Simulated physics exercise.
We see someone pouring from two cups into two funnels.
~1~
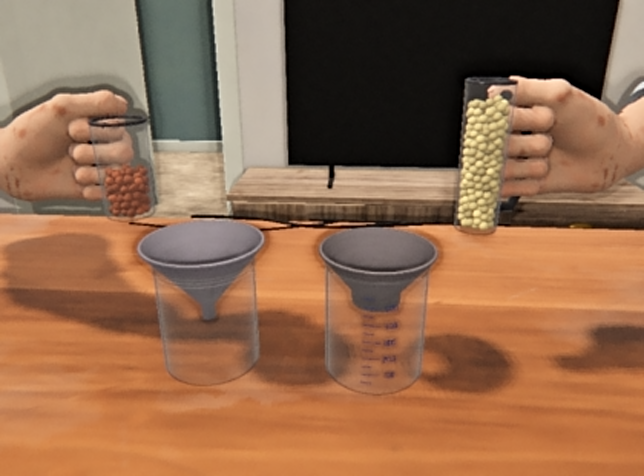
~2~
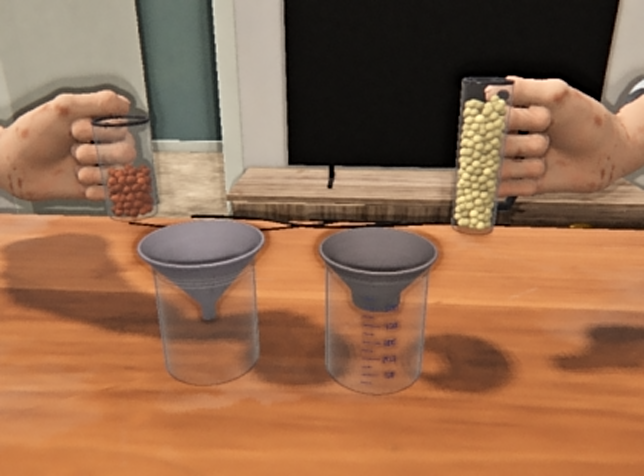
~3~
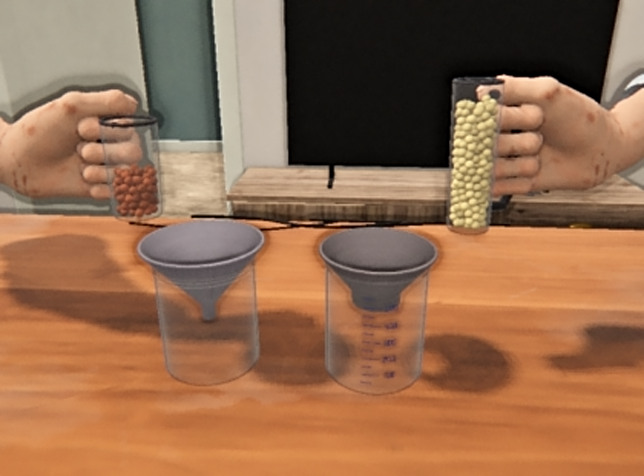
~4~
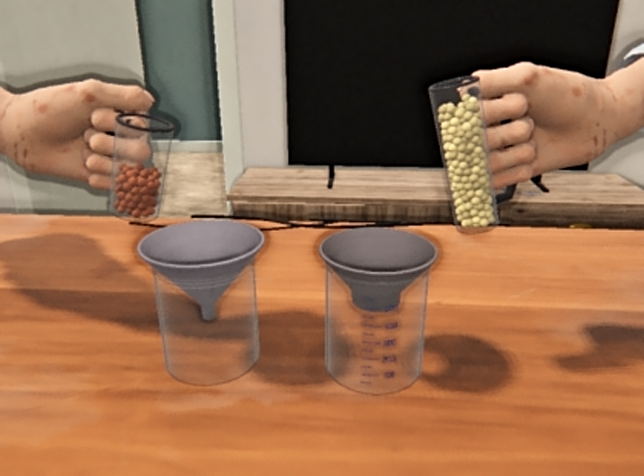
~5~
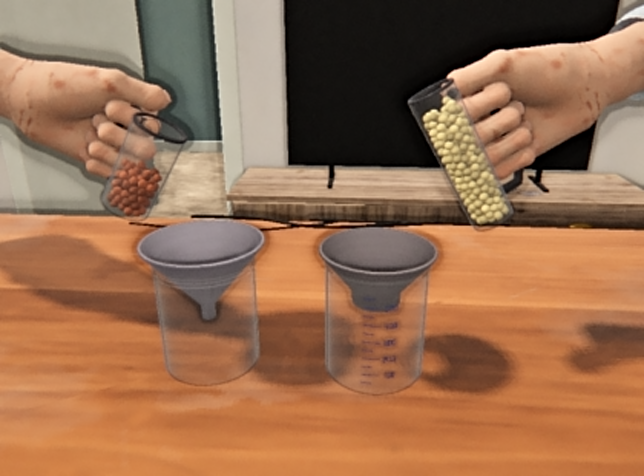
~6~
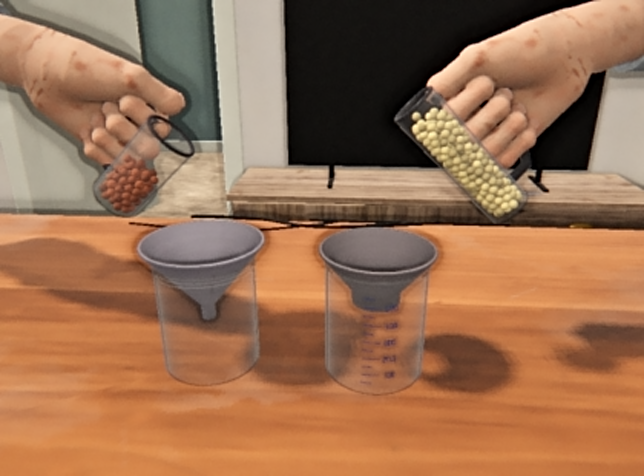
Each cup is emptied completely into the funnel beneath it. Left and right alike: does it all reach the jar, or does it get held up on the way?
My prediction: Left funnel: Plugged; right funnel: Open.
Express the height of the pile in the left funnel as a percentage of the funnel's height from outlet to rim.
It comes up to roughly 70 per cent.
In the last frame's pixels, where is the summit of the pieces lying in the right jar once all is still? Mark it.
(400, 351), roughly.
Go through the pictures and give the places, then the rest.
Left funnel (203, 251), outlet at (209, 317), about one piece wide; left cup (125, 168), holding clay pellets; right funnel (377, 258), outlet at (376, 301), about 6 pieces wide; right cup (483, 158), holding soya beans, in the first picture.
Left cup (127, 169), upright; right cup (480, 158), upright, in the second picture.
Left cup (134, 169), upright; right cup (473, 158), upright, in the third picture.
Left cup (140, 169), tipped 14°; right cup (466, 158), tipped 14°, in the fourth picture.
Left cup (143, 169), tipped 30°; right cup (463, 158), tipped 30°, in the fifth picture.
Left funnel (203, 251), outlet at (209, 317); left cup (143, 169), tipped 45°; right funnel (377, 258), outlet at (376, 301); right cup (463, 158), tipped 45°, in the sixth picture.
Then, 0.22 s later than the last frame, left, every one still in the cup; right, every one still in the cup.
Then, 0.51 s later than the last frame, left, every one still in the cup; right, almost all still in the cup, just a few in or over the funnel.
Then, 0.82 s later than the last frame, left, almost all still in the cup, about a tenth in or over the funnel; right, the larger part still in the cup, about a tenth in or over the funnel, about a tenth down in the jar.
When it is over, left, every one stuck in the funnel, not one down in the jar; right, every one down in the jar.
